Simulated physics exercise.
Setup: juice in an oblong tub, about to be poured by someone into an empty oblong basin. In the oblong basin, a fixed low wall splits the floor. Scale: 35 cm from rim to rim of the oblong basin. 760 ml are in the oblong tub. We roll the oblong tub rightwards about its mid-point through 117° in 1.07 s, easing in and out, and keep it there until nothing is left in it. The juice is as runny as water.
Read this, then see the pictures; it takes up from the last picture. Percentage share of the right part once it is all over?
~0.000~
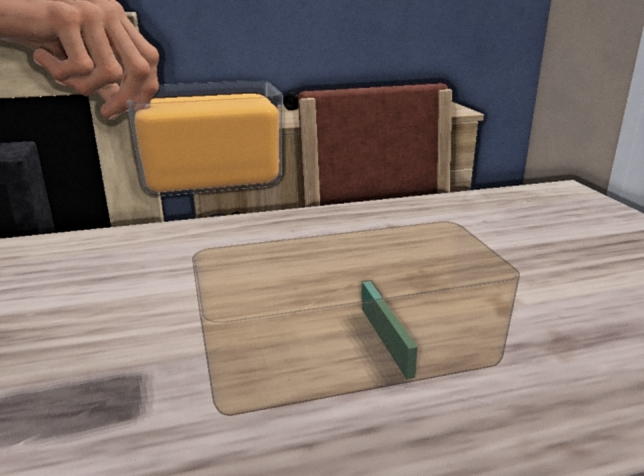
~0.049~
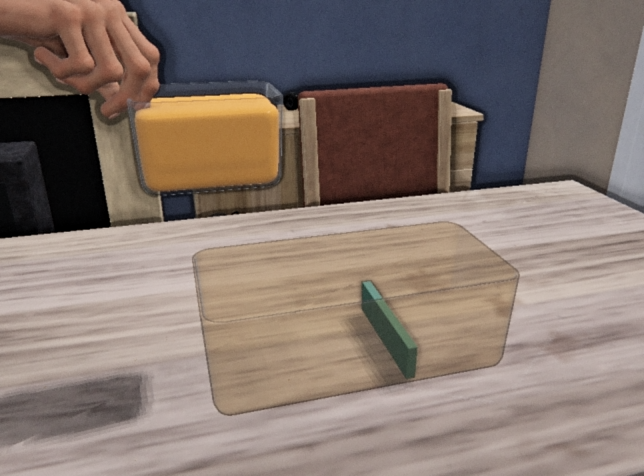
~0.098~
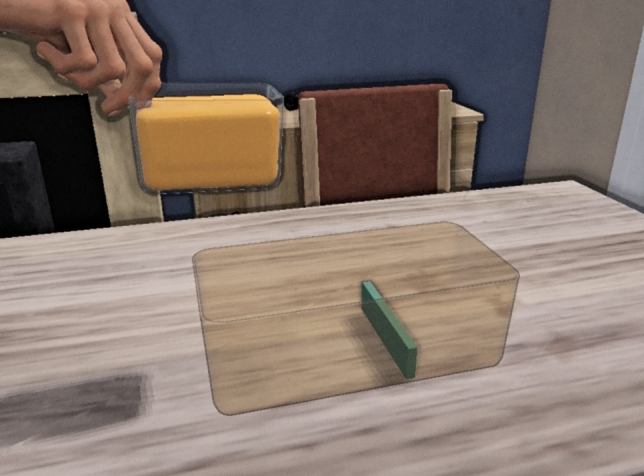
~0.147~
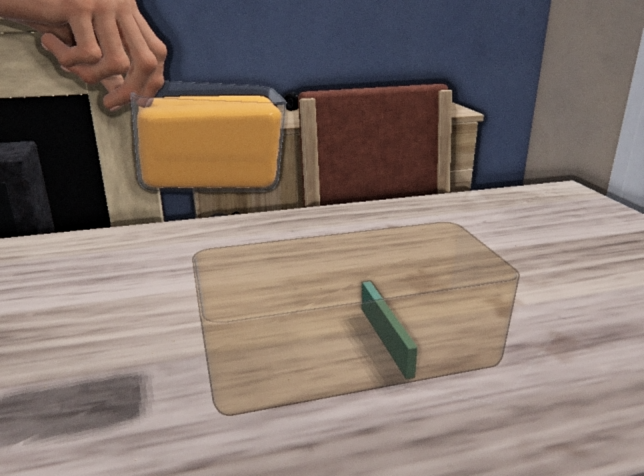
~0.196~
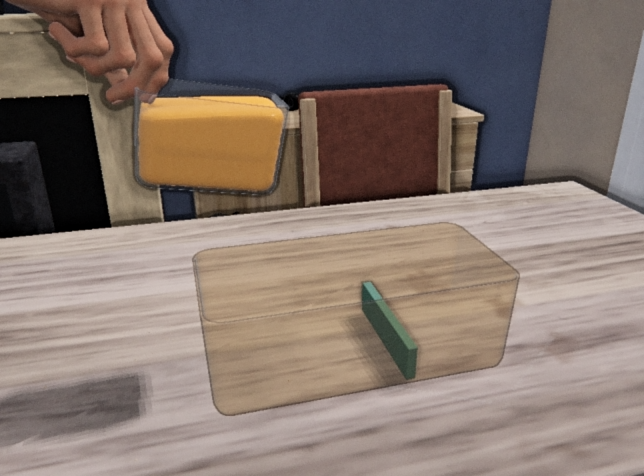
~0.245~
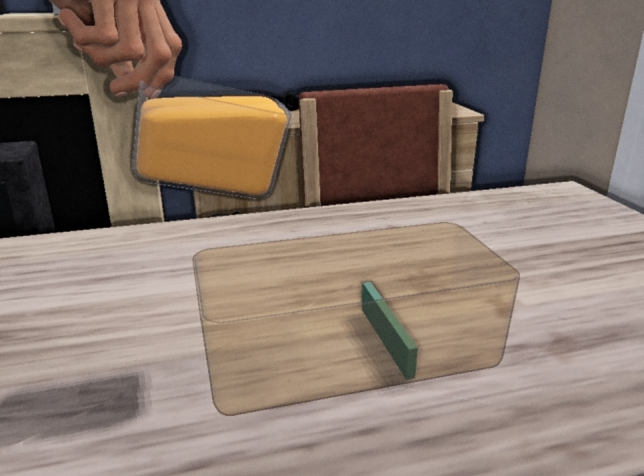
6 per cent.
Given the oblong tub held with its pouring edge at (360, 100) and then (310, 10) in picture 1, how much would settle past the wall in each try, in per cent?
Some 70 and 60 per cent, in that order.
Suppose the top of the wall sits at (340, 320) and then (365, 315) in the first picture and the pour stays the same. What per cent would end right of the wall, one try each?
Around 65 and 35 percent, in that order.
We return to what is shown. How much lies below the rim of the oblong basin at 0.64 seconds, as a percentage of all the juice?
Around 18 percent.
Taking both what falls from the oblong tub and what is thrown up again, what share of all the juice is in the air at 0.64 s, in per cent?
Some 36 % is the figure.
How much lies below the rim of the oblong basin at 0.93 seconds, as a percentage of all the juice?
It works out near 86 per cent.
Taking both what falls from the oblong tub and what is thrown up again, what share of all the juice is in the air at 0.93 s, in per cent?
Something like 9 per cent is in the air then.
Then, 0.64 s in, the tilt is 77° and 46 per cent is still to pour, 17 is left of the wall and 0 right of it.
Then, 0.93 s in, the tilt is 112° and 6 per cent is still to pour, 83 is left of the wall and 2 right of it.
Then, 1.24 s in, the tilt is 117° and 0 per cent is still to pour, 93 is left of the wall and 6 right of it.
Then, 1.57 s in, the tilt is 117° and 0 per cent is still to pour, 93 is left of the wall and 6 right of it.
Finally, 93 per cent lies left of the wall, 6 right of it and 1 outside.
